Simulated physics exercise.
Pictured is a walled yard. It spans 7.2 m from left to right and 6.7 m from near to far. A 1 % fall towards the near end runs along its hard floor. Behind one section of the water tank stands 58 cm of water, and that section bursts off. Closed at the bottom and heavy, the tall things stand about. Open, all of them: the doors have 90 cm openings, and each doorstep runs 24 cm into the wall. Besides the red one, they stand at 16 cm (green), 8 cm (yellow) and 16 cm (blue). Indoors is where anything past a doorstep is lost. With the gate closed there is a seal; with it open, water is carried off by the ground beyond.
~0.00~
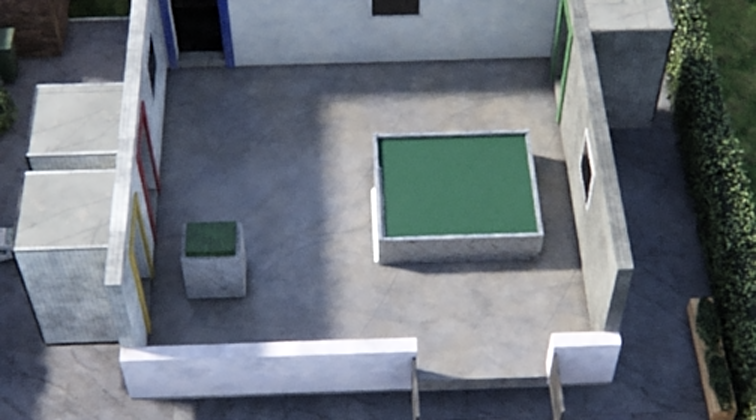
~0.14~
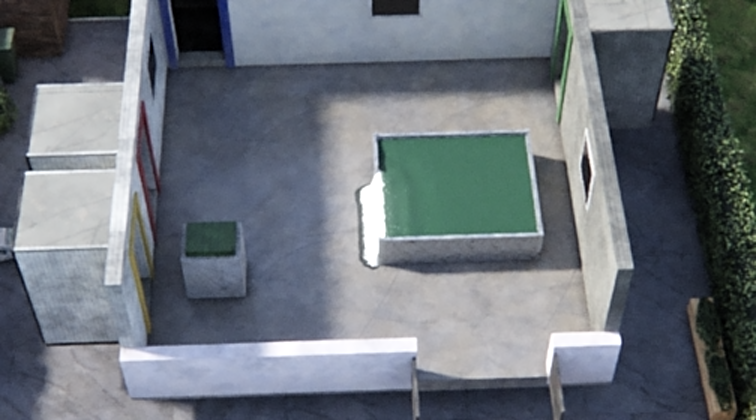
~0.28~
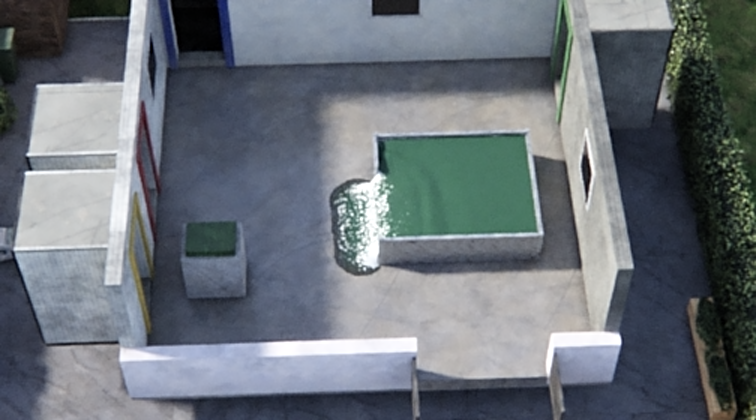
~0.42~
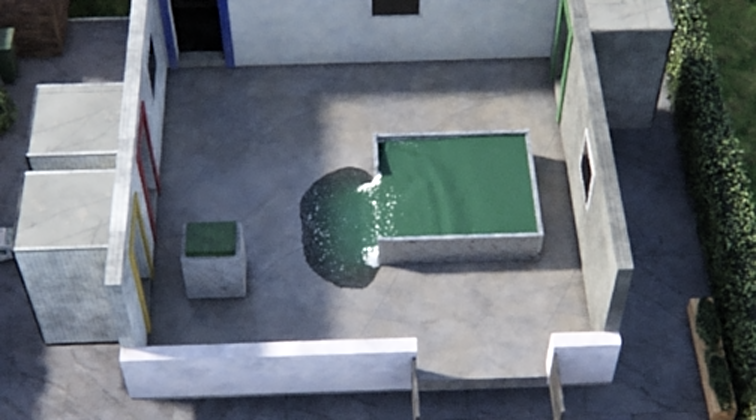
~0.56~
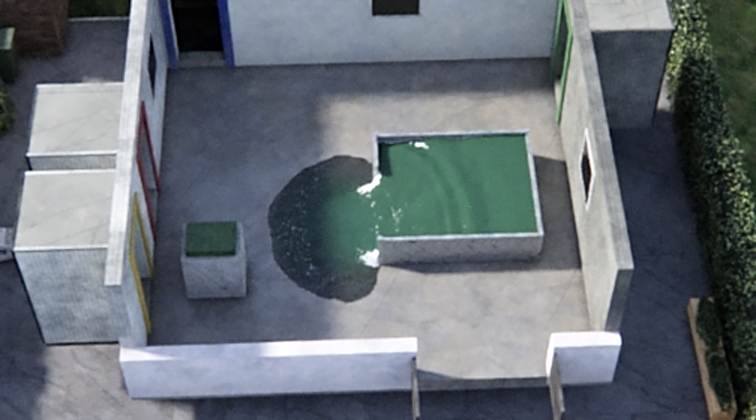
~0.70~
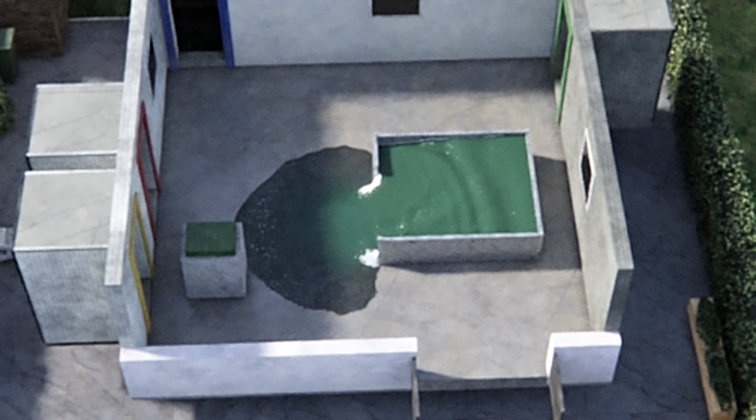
In a walled yard, green water pouring from the left side of a raised rectangular tank and spreading across the grey floor.
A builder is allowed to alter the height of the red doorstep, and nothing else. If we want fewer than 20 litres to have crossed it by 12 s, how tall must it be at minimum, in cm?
It needs to be roughly 23 cm tall.
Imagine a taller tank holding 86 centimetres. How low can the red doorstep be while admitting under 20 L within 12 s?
Step height: Approx. 37 cm.
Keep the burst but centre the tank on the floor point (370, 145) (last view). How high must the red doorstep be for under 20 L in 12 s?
26 cm or thereabouts.
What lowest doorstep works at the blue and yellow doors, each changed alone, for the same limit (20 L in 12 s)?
You'd want about 14.5 centimetres at blue and about 19 centimetres at yellow.
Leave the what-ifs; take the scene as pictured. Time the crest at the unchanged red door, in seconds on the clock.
It peaks at about 2.8 s.
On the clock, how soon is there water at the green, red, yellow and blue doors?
The green door gets it at 8.0 s, the red door at 1.2 s, the yellow door at 1.6 s and the blue door at 3.2 s.
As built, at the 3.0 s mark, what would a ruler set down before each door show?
Lab note, depth in cm: Green 0; red 28; yellow 8; blue 2.
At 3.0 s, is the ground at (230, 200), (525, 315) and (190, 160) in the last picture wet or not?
In order: Soaked, untouched, soaked.
After 1.4 s water covers 25 % of the floor, deepest (33 cm) near (250, 271); 20 cm at the red door, 0 litres in over its 16 cm doorstep.
After 3.0 s water covers 40 % of the floor, deepest (36 cm) near (179, 375); 28 cm at the red door, 55 litres in over its 16 cm doorstep.
After 12.0 s water covers 100 % of the floor, deepest (12 cm) near (571, 261); 7 cm at the red door, 115 litres in over its 16 cm doorstep.
At the red door as built, the water arrived by 1.2 s and peaked near 29 cm at 2.8 s.
With a doorstep of 20 cm, 52 litres would have come in within the 12 s; with 27 cm, 5 litres. So under 20 litres takes about 23 cm.
